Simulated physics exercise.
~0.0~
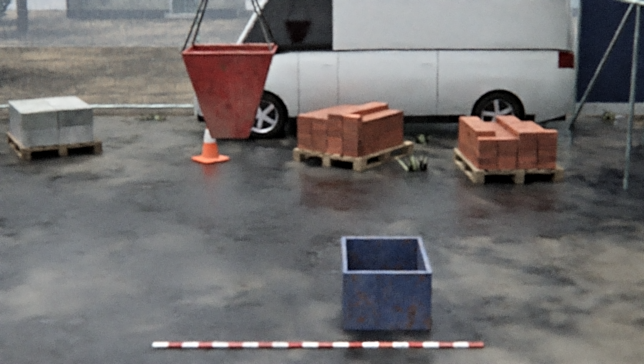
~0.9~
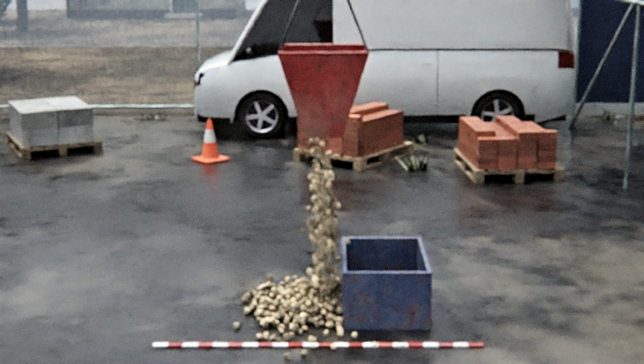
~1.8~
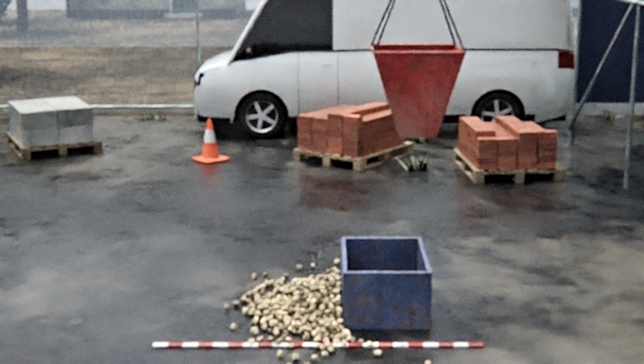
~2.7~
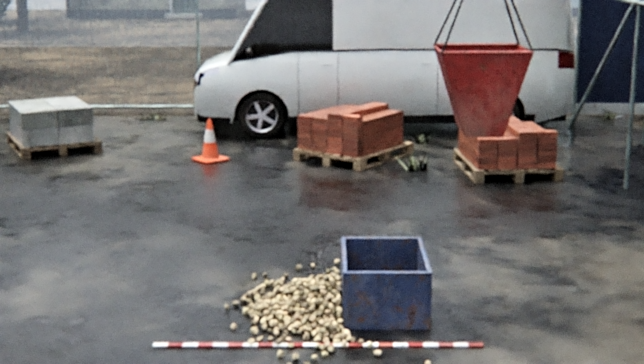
To begin with, a red skip hangs from cables over a wet yard, with a white van, stacked bricks and an orange cone behind it and an open blue bin in front. The skip glides steadily to the right, and pale, rounded stones pour from its bottom in a narrow stream. They land just left of the bin, building a heap against its side. Soon the skip is empty, yet it continues rightward past the bin toward the far bricks. Nearly all the stones end up lying still on the ground left of the bin, with a few scattered in front.
